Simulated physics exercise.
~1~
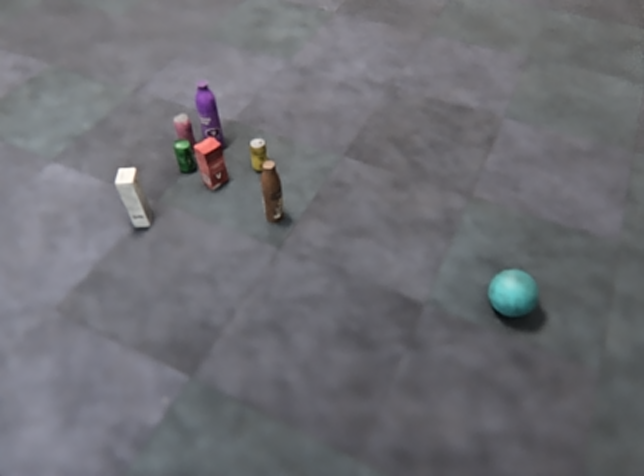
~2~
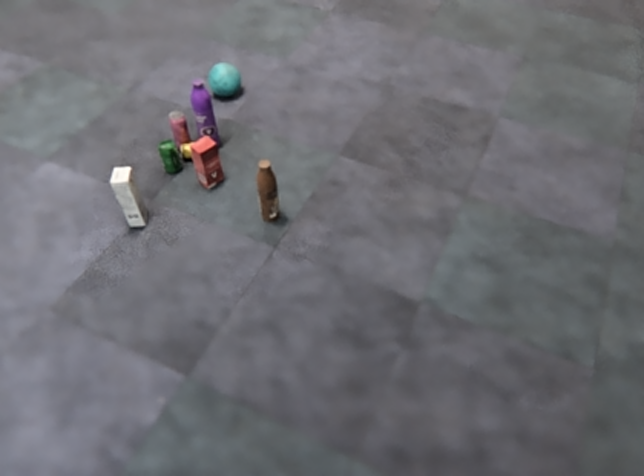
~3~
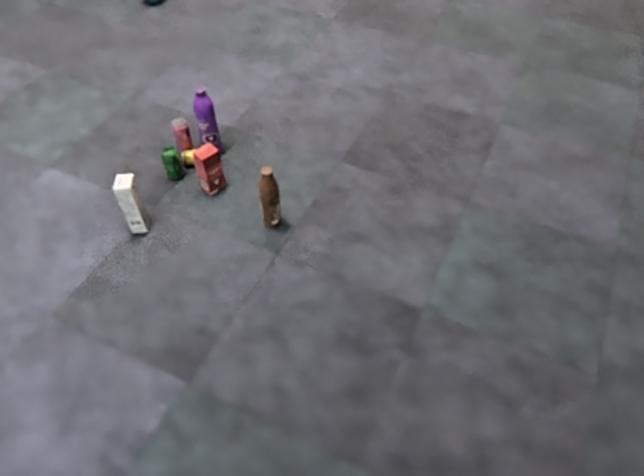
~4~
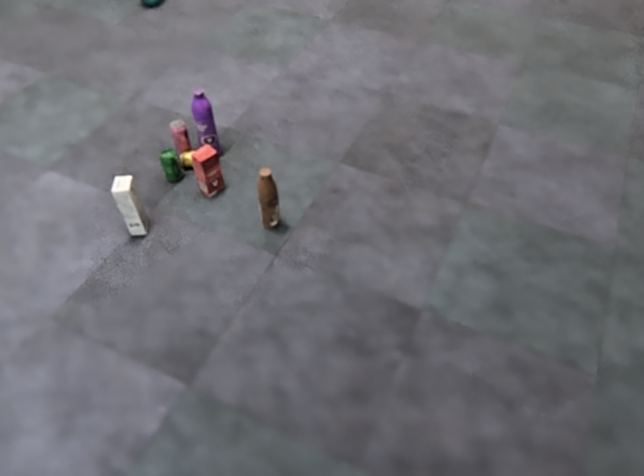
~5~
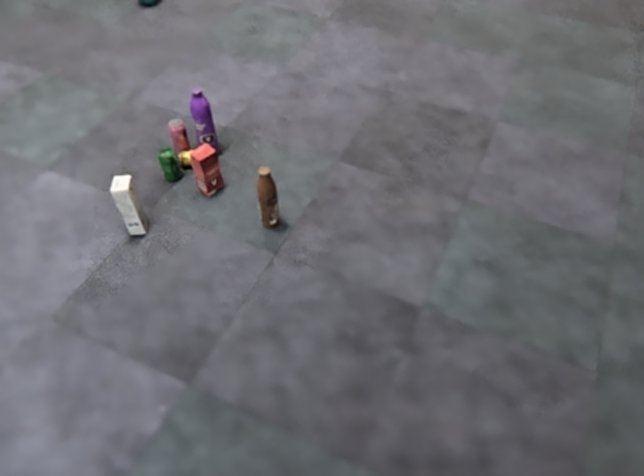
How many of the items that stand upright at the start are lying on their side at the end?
Just one of them is on its side at the end, the yellow can. The bottles, the cartons and the other cans are all still upright.
